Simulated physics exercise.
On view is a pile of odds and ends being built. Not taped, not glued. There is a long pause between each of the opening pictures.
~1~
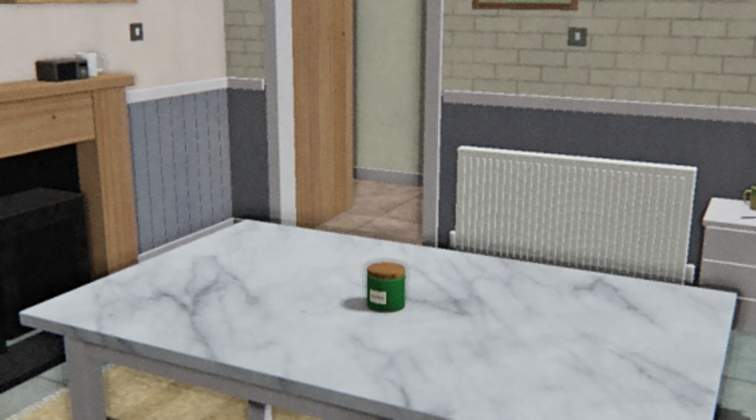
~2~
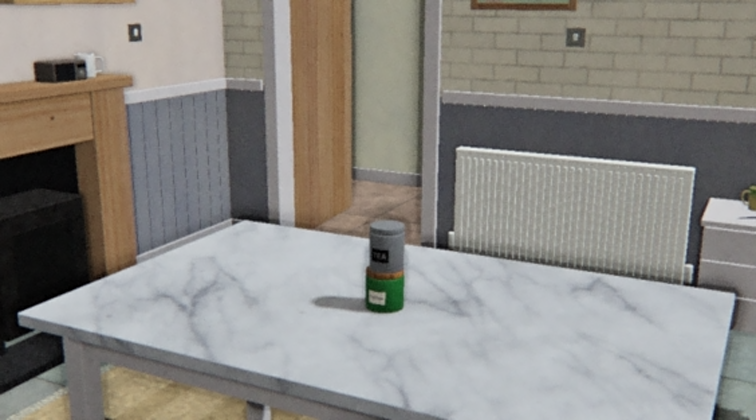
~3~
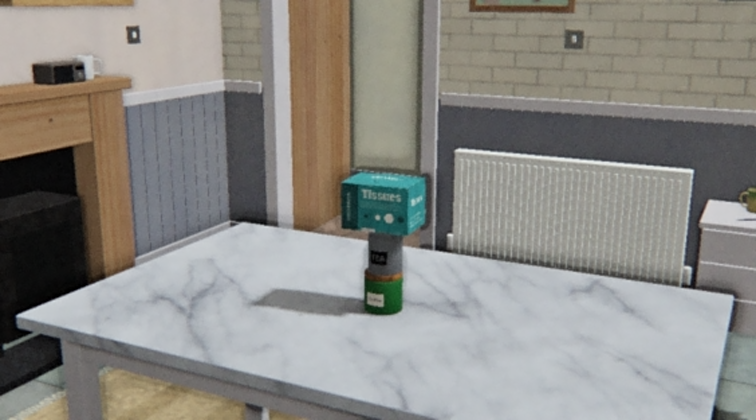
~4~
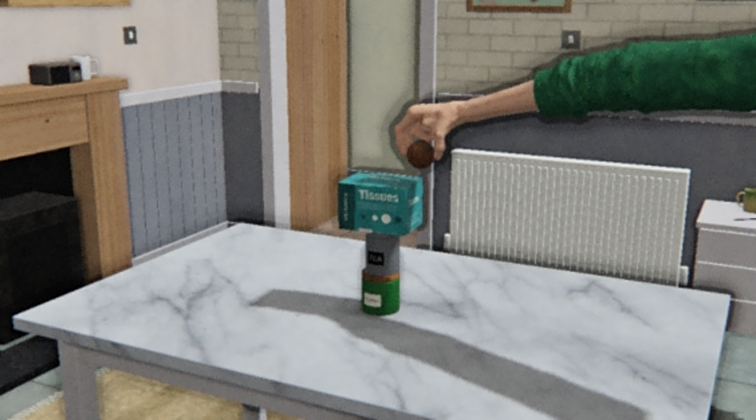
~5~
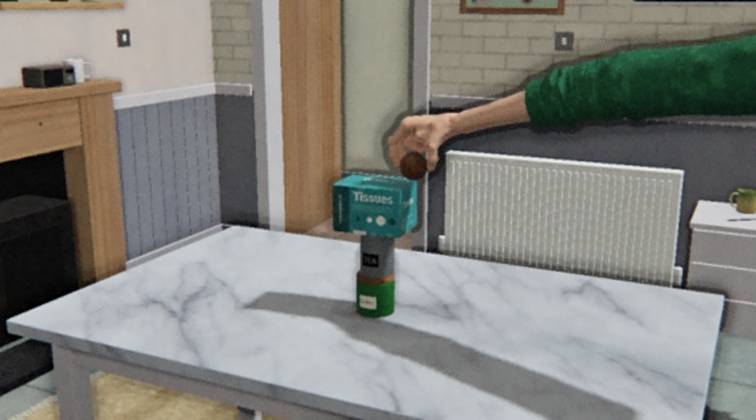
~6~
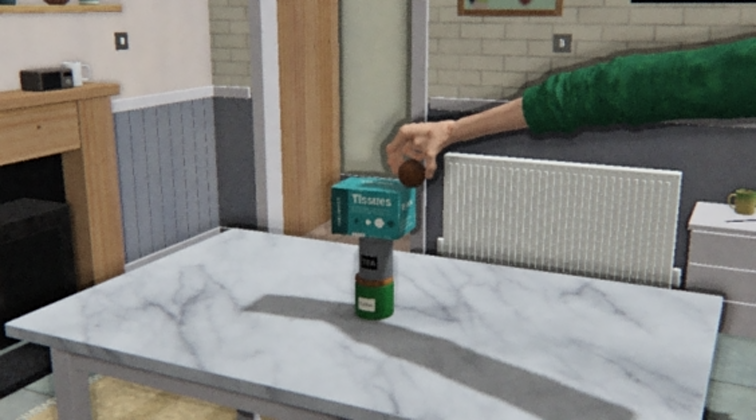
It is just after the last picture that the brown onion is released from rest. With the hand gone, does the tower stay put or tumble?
Turns out it can't take it.
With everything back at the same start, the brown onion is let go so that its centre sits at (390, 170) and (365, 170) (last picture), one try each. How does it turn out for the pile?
Lab note - try 1: No collapse; try 2: No collapse.
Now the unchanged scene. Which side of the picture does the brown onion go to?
Toward the right-hand side.
Then, 0.30 s past the last view, brown onion now fallen.
Then, 0.40 s past the last view, things are still on the move.
Then, 0.50 s past the last view, as before.
Finally, fallen, brown onion; the other 3 still in place. Final places as the last picture's camera would see them, brown onion near (444, 310). The pile loses its balance.
